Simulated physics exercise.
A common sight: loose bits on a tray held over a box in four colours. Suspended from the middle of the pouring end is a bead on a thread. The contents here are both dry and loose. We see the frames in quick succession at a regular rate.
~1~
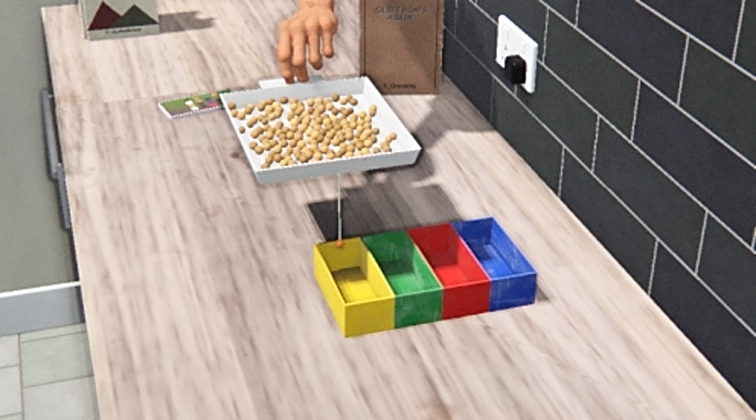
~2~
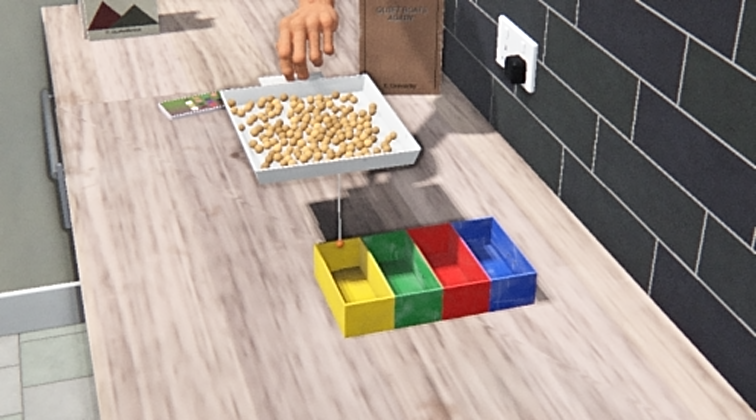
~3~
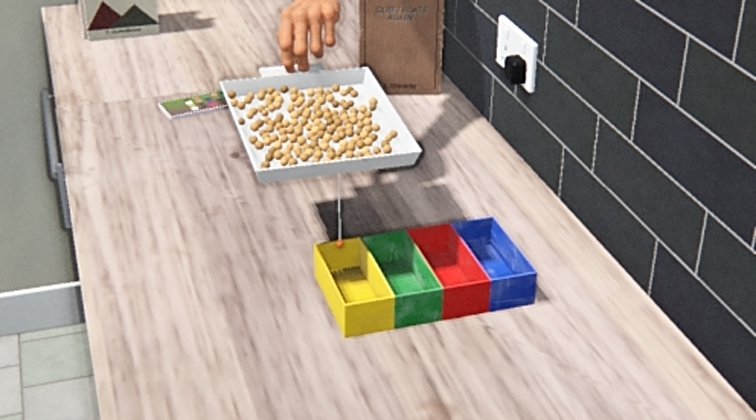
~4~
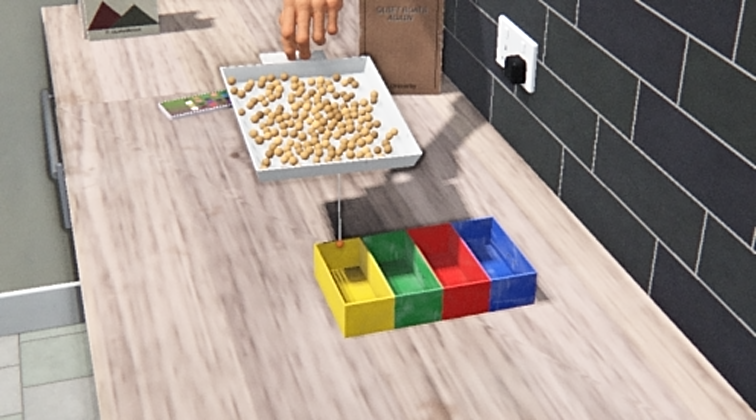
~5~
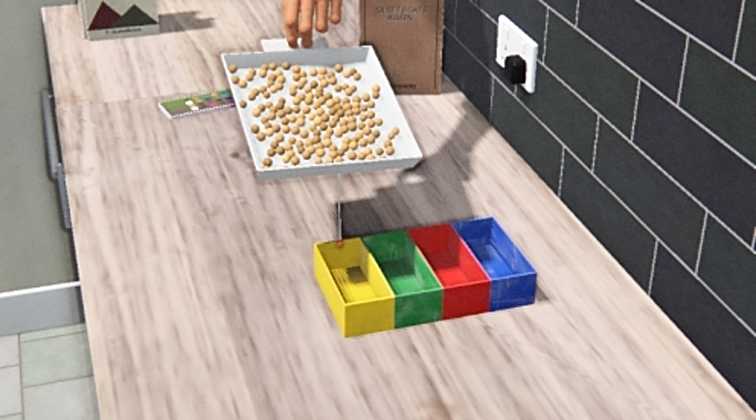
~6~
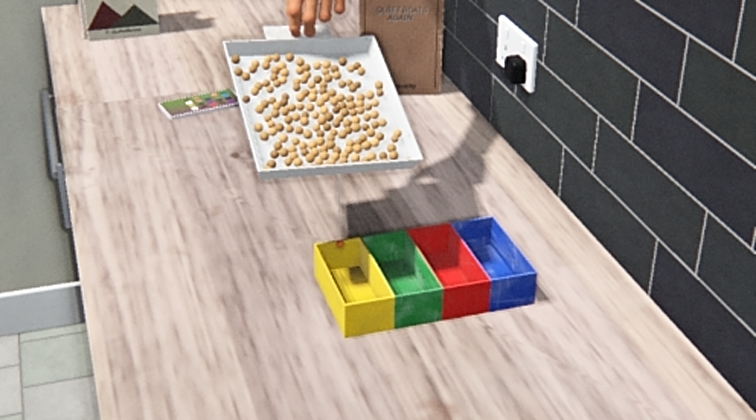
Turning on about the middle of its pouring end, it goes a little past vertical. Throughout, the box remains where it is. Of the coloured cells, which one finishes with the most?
The green cell finishes with the most.
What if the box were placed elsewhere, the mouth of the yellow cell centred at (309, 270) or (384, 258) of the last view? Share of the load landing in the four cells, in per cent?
It would be roughly 100 per cent for the first and roughly 70 per cent for the second.
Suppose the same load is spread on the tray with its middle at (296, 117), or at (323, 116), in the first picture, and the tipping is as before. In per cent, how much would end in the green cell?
Share in order: Roughly 40 %, 40 %.
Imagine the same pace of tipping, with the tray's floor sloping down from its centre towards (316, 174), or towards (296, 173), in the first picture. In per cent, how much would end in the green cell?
It comes to about 0 per cent the first time and about 0 per cent the second.
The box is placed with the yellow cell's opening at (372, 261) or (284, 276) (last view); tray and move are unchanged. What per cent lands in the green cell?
Roughly 40% on the first try and 20% on the second.
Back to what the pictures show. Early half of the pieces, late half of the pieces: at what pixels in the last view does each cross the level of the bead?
Near (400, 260) to start, and near (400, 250) afterwards.
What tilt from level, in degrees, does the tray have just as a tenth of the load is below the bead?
I'd say it is tilted about 70°.
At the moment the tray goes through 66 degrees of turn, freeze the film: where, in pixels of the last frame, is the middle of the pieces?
Roughly at (366, 160).
Soon, tray tipped steeply; most on the tray; a stray few in the green cell; a stray few in the yellow cell; a stray few in the red cell; a small part falling or outside the box.
A while on, tray tipped past a quarter turn; a stray few on the tray; about a third in the green cell; about a quarter in the yellow cell; about a quarter in the red cell; about a quarter falling or outside the box.
Towards the end, tray tipped past a quarter turn; about half in the green cell; about a quarter in the yellow cell; about a quarter in the red cell; a small part falling or outside the box.
Finally, tray tipped past a quarter turn; about half in the green cell; about a quarter in the yellow cell; about a quarter in the red cell; none in the blue cell; a small part outside the box.
